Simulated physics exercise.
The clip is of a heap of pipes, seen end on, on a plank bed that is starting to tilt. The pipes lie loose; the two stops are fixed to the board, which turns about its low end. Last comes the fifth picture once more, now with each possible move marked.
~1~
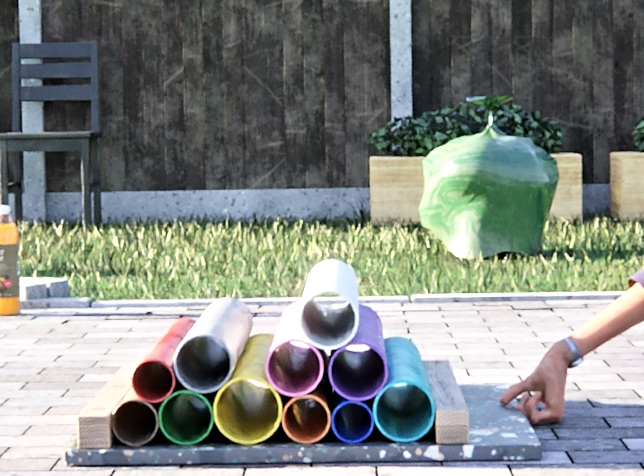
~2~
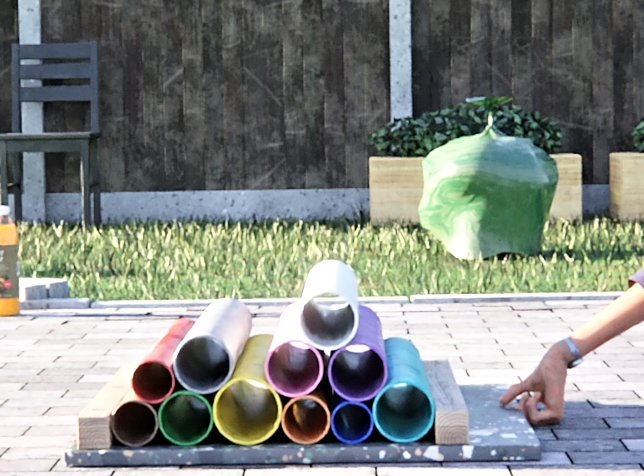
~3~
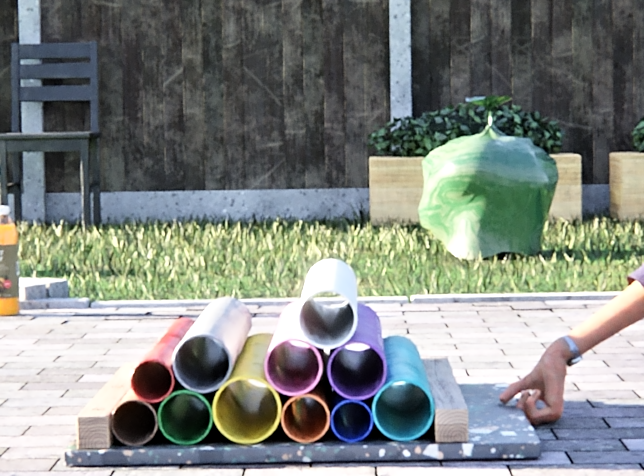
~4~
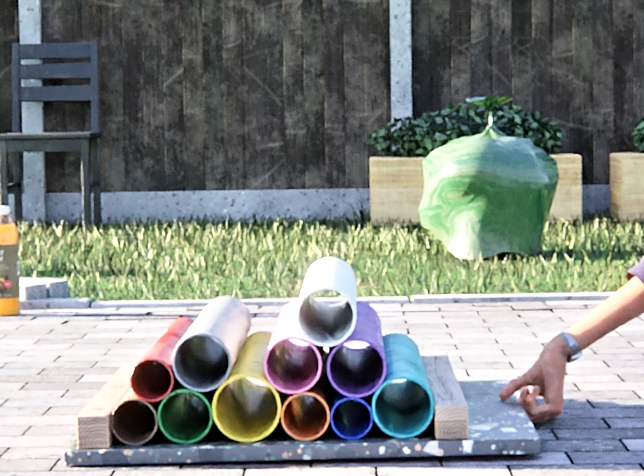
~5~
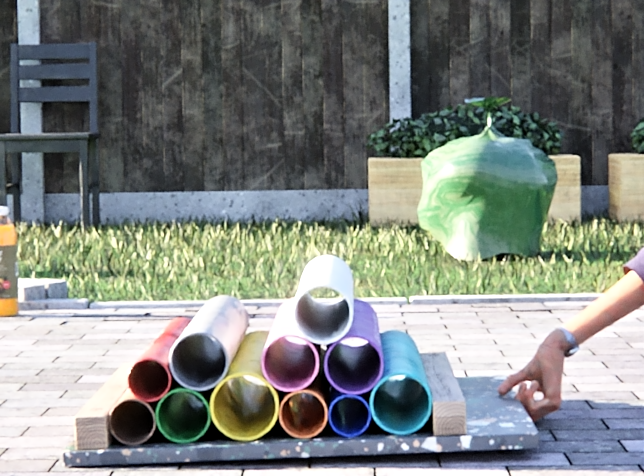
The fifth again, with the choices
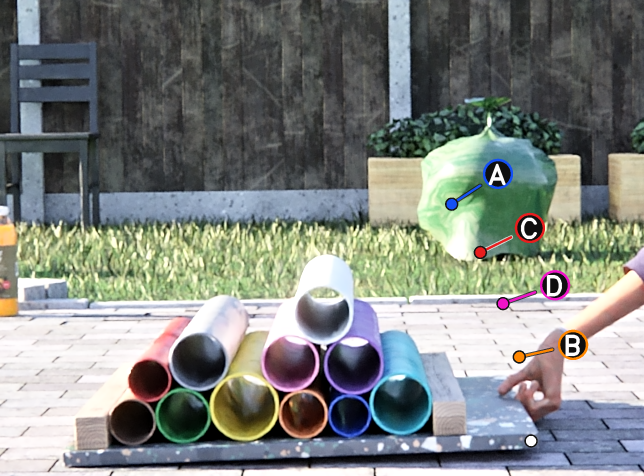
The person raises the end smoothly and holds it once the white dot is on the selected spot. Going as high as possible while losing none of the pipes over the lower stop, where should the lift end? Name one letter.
Stop at D.
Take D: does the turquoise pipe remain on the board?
Yes.
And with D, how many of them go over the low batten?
At D the number is none.
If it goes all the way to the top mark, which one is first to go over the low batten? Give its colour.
It is the red one.
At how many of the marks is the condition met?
The number is two.
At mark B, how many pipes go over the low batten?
With B, none.
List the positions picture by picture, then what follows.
Green pipe (186, 418); yellow pipe (248, 410); orange pipe (306, 419), in the first frame.
Orange pipe (306, 420); blue pipe (352, 422), in the second frame.
Board (306, 405); turquoise pipe (404, 410); purple pipe (357, 370); red pipe (152, 380), in the third frame.
Board (307, 403); green pipe (186, 416), in the fourth frame.
Board (305, 401); green pipe (184, 416), in the fifth frame.
On the copy, A at (452, 204); B at (520, 357); C at (481, 253); D at (503, 304); the white dot at (531, 441).
On D. First, board at 14°.
Then, board at 19°.
Finally, board at 19°, none over the low batten.
By contrast, A three over the low batten (red, grey, white); B none over the low batten; C two over the low batten (red, grey).
